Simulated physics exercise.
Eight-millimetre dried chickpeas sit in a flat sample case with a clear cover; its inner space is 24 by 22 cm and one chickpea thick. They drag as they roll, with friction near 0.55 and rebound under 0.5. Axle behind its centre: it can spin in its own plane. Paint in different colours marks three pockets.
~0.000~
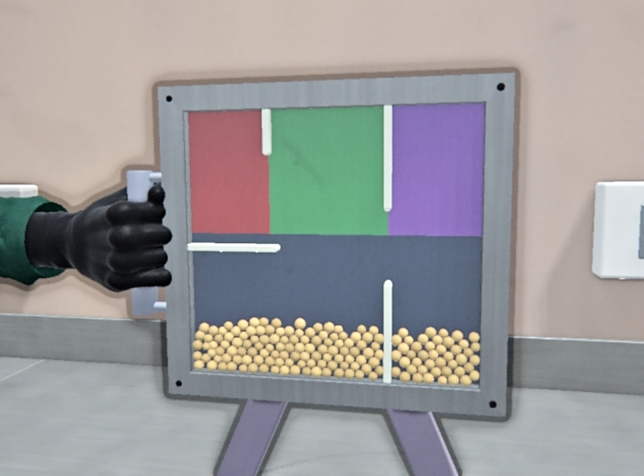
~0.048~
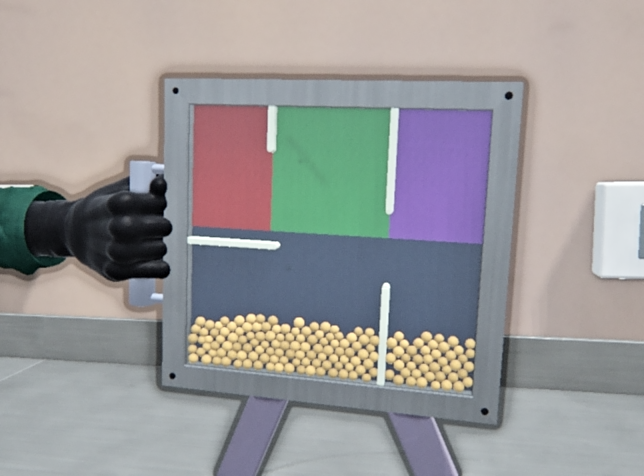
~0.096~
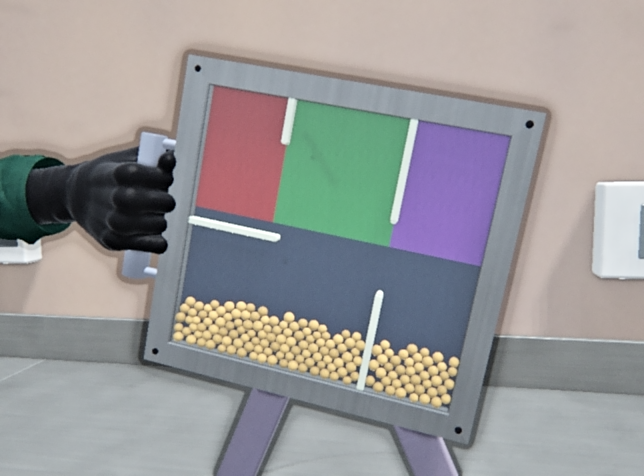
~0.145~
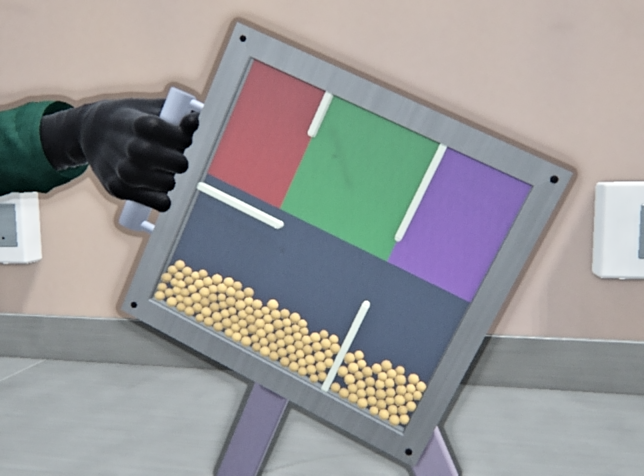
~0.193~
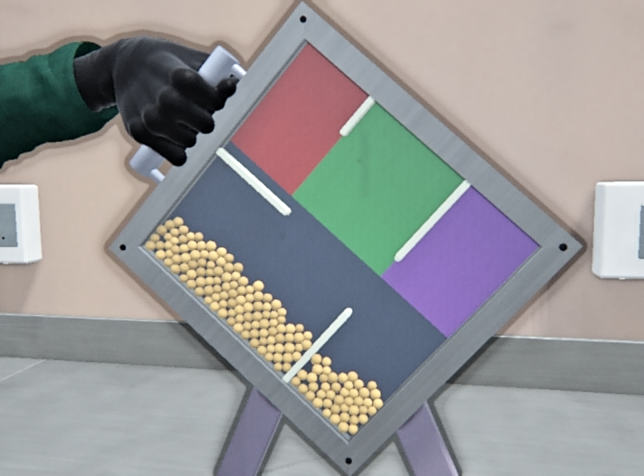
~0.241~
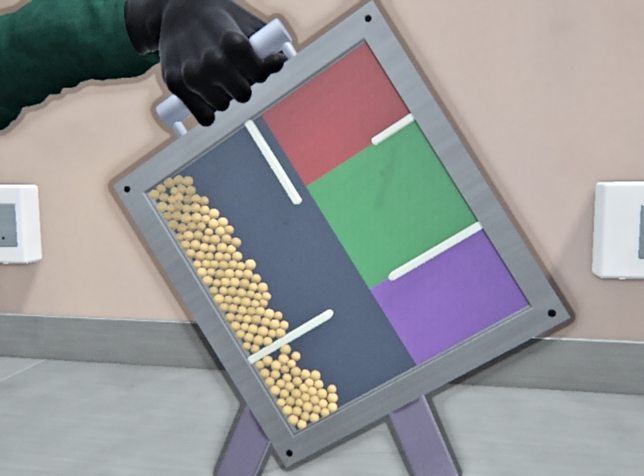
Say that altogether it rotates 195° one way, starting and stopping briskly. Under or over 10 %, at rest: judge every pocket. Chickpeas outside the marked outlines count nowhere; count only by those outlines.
Red: Over; purple: Over; green: Over.
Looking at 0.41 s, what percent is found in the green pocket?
I'd put it near 0 in a hundred.
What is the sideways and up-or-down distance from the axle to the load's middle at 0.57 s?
The middle sits around 3 cm left of it and 1 cm below it.
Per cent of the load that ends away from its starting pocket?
About 90 percent.
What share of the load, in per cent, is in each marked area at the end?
The red pocket ends with 25 percent, the purple pocket with 30 percent and the green pocket with 40 percent.
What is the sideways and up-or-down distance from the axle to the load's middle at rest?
Some 1 cm left and 8 cm below.
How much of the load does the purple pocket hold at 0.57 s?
It works out at roughly 10 %.
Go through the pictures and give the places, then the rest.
Level; about 160 chickpeas; chickpeas centred (327, 352); top one (264, 323); red (229, 173), purple (435, 171), green (328, 172), in the first picture.
Turned 3° clockwise; chickpeas centred (322, 351); top one (260, 319), in the second picture.
Turned 11° clockwise; chickpeas centred (307, 348); top one (190, 302); wall ends (286, 141), (394, 220), (276, 238), (379, 295), in the third picture.
Turned 25° clockwise; chickpeas centred (283, 339); top one (180, 266), in the fourth picture.
Turned 42° clockwise; chickpeas centred (260, 321); top one (178, 222), in the fifth picture.
Turned 58° clockwise; chickpeas centred (242, 299); top one (179, 180); red (336, 116), purple (448, 296), green (391, 205), in the sixth picture.
After 0.41 s, it stands 115° clockwise; the chickpeas' middle is 8 cm left of and 2 cm above the centre; nothing in the marked areas.
After 0.57 s, it stands 169° clockwise; the chickpeas' middle is 3 cm left of and 1 cm below the centre; purple 10 %, green 35 %.
After 0.72 s, it has come round 195° clockwise; the chickpeas' middle is 2 cm left of and 7 cm below the centre; red 15 %, purple 30 %, green 45 %.
Settled by 1.6 s, it has come round 195° clockwise; red 25 %, purple 30 %, green 40 %, elsewhere 10 %.
